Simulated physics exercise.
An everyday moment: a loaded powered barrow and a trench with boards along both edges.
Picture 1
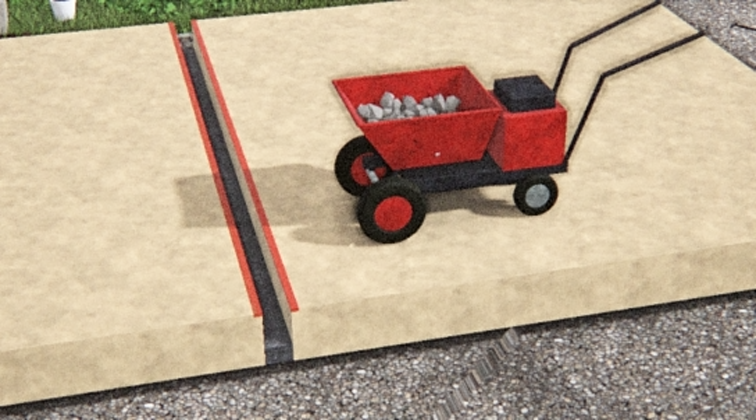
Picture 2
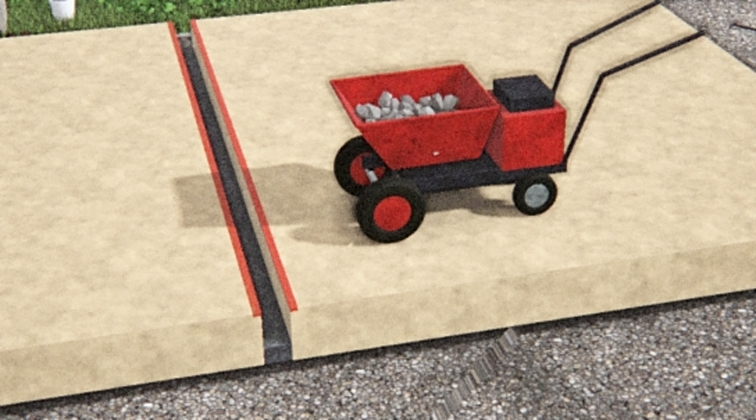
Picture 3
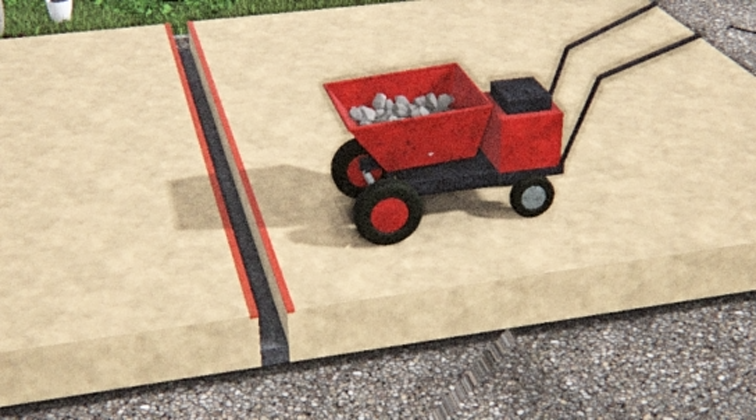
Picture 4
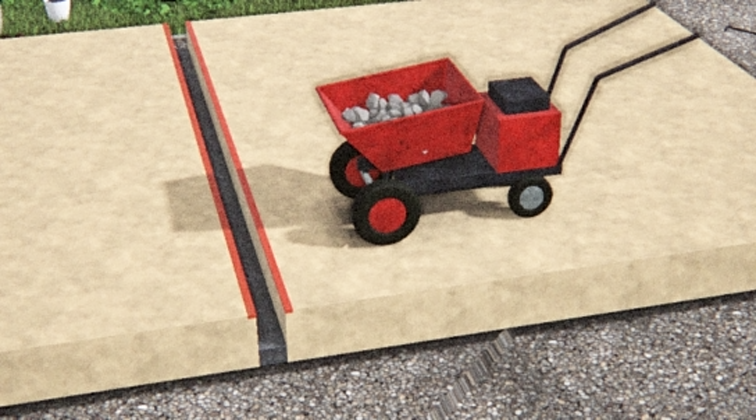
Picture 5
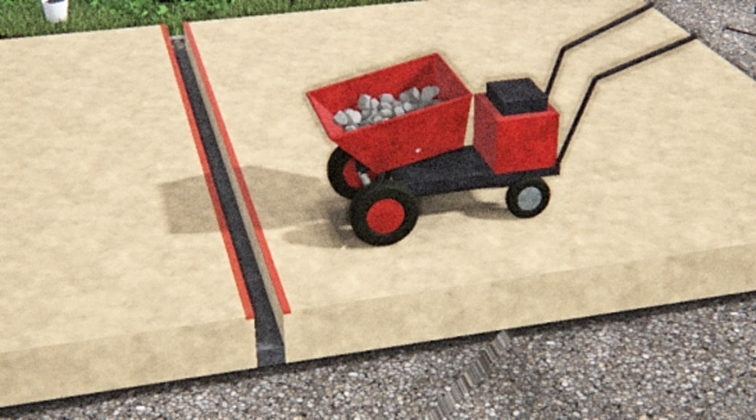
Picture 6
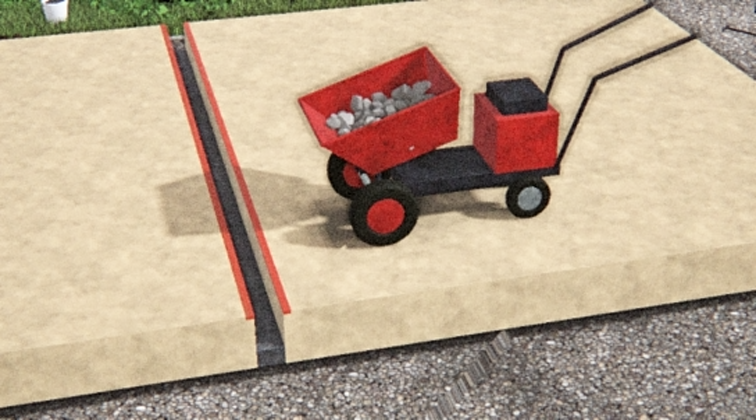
The red skip of a powered barrow loaded with broken stones tilts toward the trench on the left.
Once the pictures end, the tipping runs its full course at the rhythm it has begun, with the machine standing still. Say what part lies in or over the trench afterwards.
The trench takes more than half.
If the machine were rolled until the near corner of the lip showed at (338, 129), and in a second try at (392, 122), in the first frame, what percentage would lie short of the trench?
The first gives 0 %, the second 30 %.
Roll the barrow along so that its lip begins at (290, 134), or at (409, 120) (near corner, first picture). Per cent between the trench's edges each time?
The first gives 0 %, the second 20 %.
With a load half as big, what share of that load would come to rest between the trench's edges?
It comes to 90 per cent or so.
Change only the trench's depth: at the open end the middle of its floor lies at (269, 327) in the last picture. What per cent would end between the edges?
Roughly 40 in a hundred.
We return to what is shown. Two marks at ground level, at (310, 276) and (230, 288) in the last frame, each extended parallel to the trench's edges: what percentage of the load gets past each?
The first gives 80 %, the second 0 %.
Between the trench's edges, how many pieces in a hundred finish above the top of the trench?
Roughly 20 in a hundred.
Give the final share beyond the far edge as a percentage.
Near 5 %.
Soon after the last picture, skip tipped steeply; all in the skip.
A little later, skip tipped right over; most in the skip; a small part short of the trench; a small part in or heaped over the trench.
Later still, skip tipped right over; about a quarter in the skip; a small part short of the trench; about two thirds in or heaped over the trench; a small part beyond it.
By the end, skip tipped right over; a small part in the skip; a small part short of the trench; about two thirds in or heaped over the trench; a small part beyond it.
